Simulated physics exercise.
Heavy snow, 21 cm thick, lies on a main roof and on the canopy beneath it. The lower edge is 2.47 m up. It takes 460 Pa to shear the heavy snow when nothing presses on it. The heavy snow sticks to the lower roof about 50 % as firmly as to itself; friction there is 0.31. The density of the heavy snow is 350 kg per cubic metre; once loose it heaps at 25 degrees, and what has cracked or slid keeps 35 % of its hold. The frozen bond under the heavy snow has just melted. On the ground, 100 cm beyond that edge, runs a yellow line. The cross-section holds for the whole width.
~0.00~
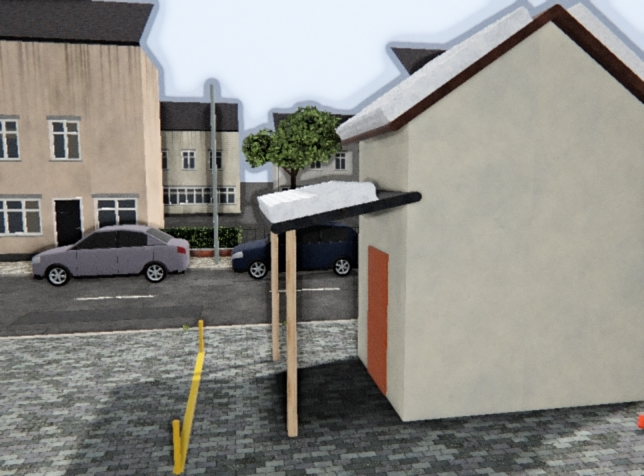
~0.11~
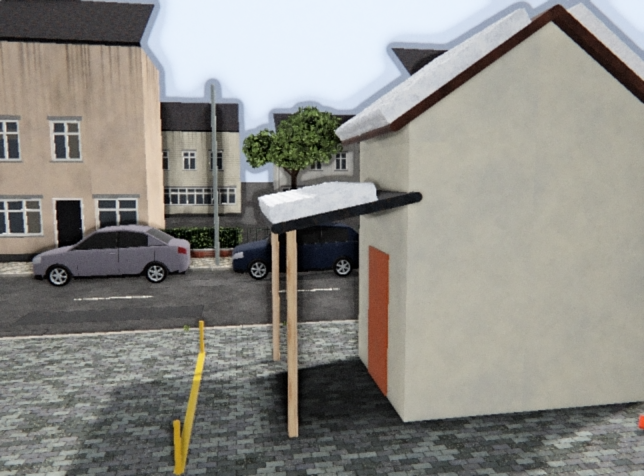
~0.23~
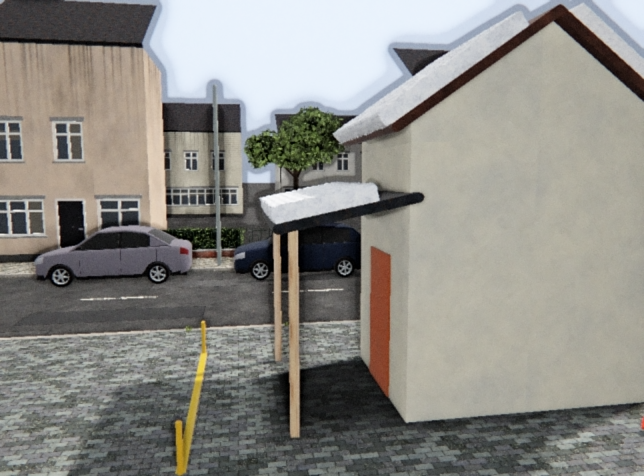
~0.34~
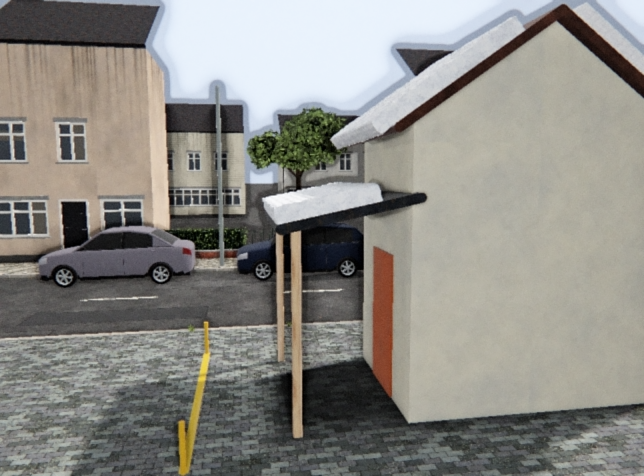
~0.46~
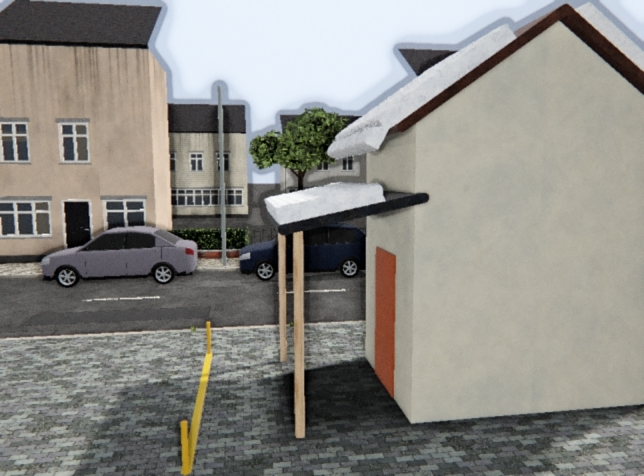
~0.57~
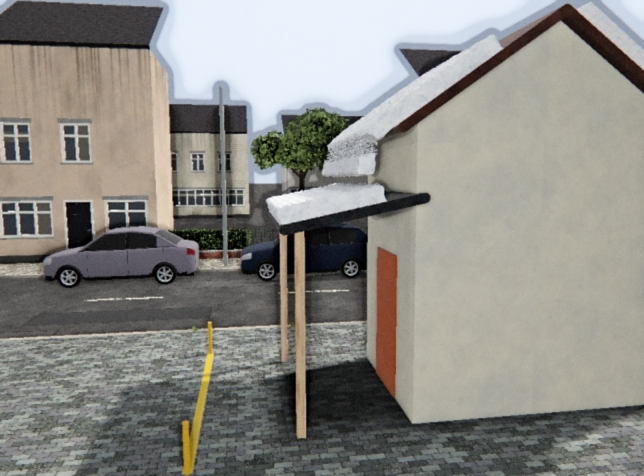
Snow on the main roof of a pale shed with an orange door slides slowly down the left slope, above a smaller snow-covered canopy on wooden posts. It pushes out past the roof's lower edge, then cracks and bends downward over the canopy, while the parked cars across the street stay still.
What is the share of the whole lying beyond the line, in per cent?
About 47 %.
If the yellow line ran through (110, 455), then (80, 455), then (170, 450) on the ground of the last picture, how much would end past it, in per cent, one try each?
In turn about 20 %, 14 %, 40 %.
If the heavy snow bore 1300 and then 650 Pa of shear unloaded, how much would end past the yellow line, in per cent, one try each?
In that order: 6 %, 30 %.
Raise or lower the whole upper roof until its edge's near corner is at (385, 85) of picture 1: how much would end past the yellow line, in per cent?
In that case some 55 per cent.
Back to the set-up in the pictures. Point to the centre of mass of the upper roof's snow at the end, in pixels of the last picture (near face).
Around (177, 396).
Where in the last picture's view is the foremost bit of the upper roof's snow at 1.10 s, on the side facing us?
Around (271, 203).
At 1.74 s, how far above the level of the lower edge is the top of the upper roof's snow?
Some 0.5 m.
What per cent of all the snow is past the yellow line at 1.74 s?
Some 20 per cent.
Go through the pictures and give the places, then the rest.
In the first frame, foremost bit of the heavy snow at (387, 116).
In the second frame, foremost bit of the heavy snow at (386, 117), its middle shifted 2.2 cm.
In the third frame, foremost bit of the heavy snow at (383, 121), its middle shifted 8.8 cm, 4 % of it past the upper edge, in one piece.
In the fourth frame, foremost bit of the heavy snow at (378, 122), its middle shifted 20 cm, 10 % of it past the upper edge, in one piece.
In the fifth frame, foremost bit of the heavy snow at (370, 134), its middle shifted 37 cm, 18 % of it past the upper edge, cracking.
In the sixth frame, foremost bit of the heavy snow at (359, 159), its middle shifted 58 cm, 28 % of it past the upper edge, cracking.
After 1.10 s, none is below the lower edge and 0 % is past the line.
After 1.74 s, 48 % is below the lower edge and 20 % is past the line.
After 2.37 s, 64 % is below the lower edge and 47 % is past the line.
After 3.00 s, 70 % is below the lower edge and 47 % is past the line.
After 3.50 s, 70 % is below the lower edge and 47 % is past the line.
